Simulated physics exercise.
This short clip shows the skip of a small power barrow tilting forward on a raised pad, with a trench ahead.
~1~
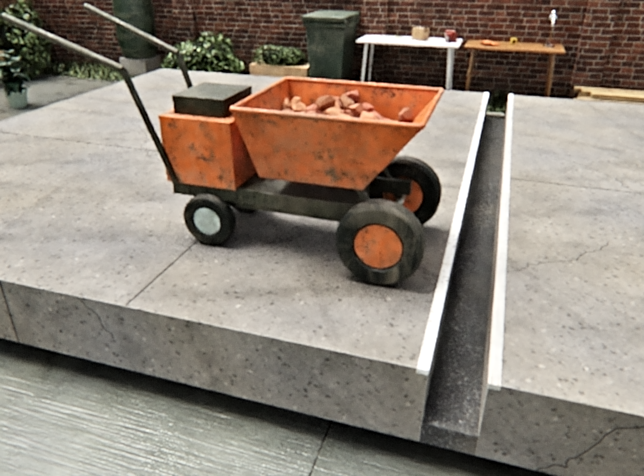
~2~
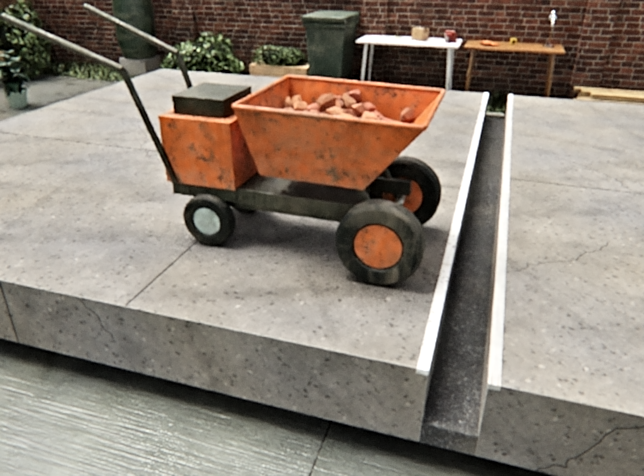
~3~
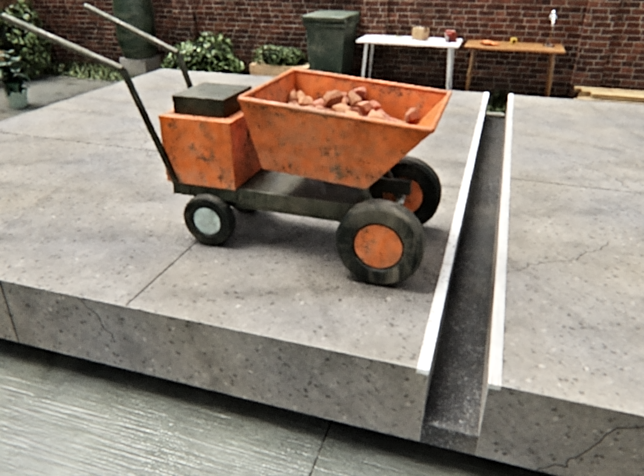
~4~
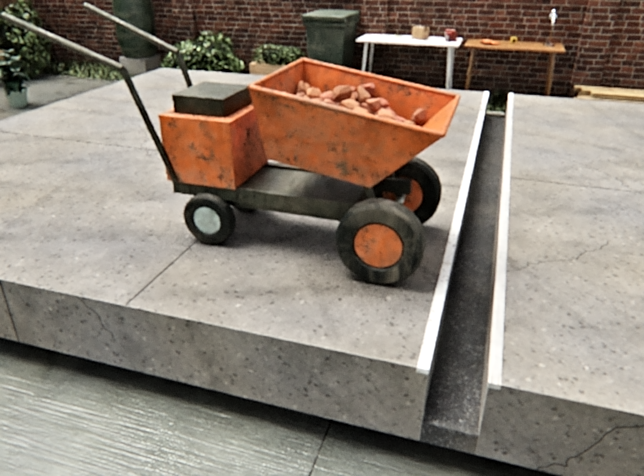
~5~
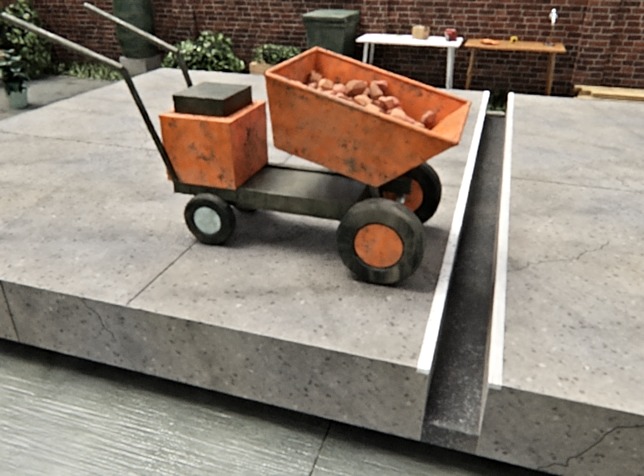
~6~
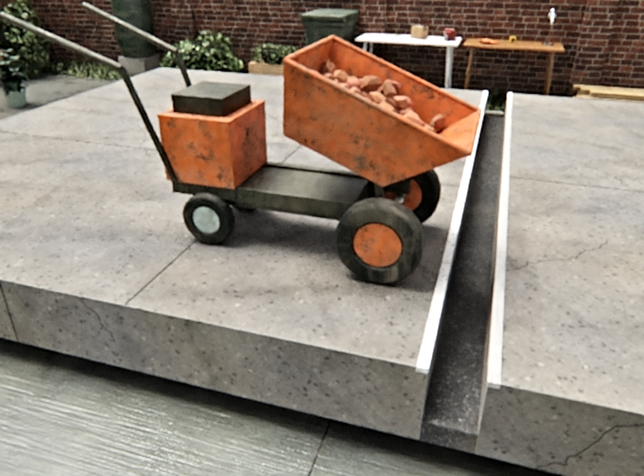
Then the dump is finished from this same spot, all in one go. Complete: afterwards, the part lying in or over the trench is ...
... the minority.
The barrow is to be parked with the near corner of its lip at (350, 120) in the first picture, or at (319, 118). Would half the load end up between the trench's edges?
Initially past the halfway mark, next past the halfway mark.
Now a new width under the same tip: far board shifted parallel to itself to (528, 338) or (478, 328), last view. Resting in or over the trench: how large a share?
The share would be 30 % first and 0 % second.
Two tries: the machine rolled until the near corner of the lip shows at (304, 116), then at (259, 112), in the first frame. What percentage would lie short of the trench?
Roughly 30 per cent, then roughly 60 per cent.
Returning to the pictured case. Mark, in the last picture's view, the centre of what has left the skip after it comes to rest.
Roughly at (563, 272), give or take.
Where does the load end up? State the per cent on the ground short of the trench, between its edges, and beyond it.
Short 0, between 0, beyond 90 per cent.
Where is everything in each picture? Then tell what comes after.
The first picture shows lip of the skip at (422, 127), level; top of the load at (323, 121), lumps of rubble; first edge of the trench at (434, 321); far edge at (498, 333), the trench under half as wide as the skip, and about as deep as wide.
The second picture shows lip of the skip at (424, 128), tipped barely; top of the load at (324, 120).
The third picture shows lip of the skip at (432, 131), tipped barely; top of the load at (329, 116).
The fourth picture shows lip of the skip at (442, 136), tipped a little; top of the load at (337, 111).
The fifth picture shows lip of the skip at (456, 144), tipped clearly; top of the load at (341, 94).
The sixth picture shows lip of the skip at (469, 154), tipped clearly; top of the load at (340, 89); first edge of the trench at (433, 320); far edge at (497, 332).
Soon, skip tipped steeply; all in the skip.
A while on, skip tipped right over; most in the skip; about a quarter beyond it; a stray few falling.
Towards the end, skip tipped right over; about a quarter in the skip; most beyond it.
Finally, skip tipped right over; a small part in the skip; a stray few in or heaped over the trench; nearly all beyond it.
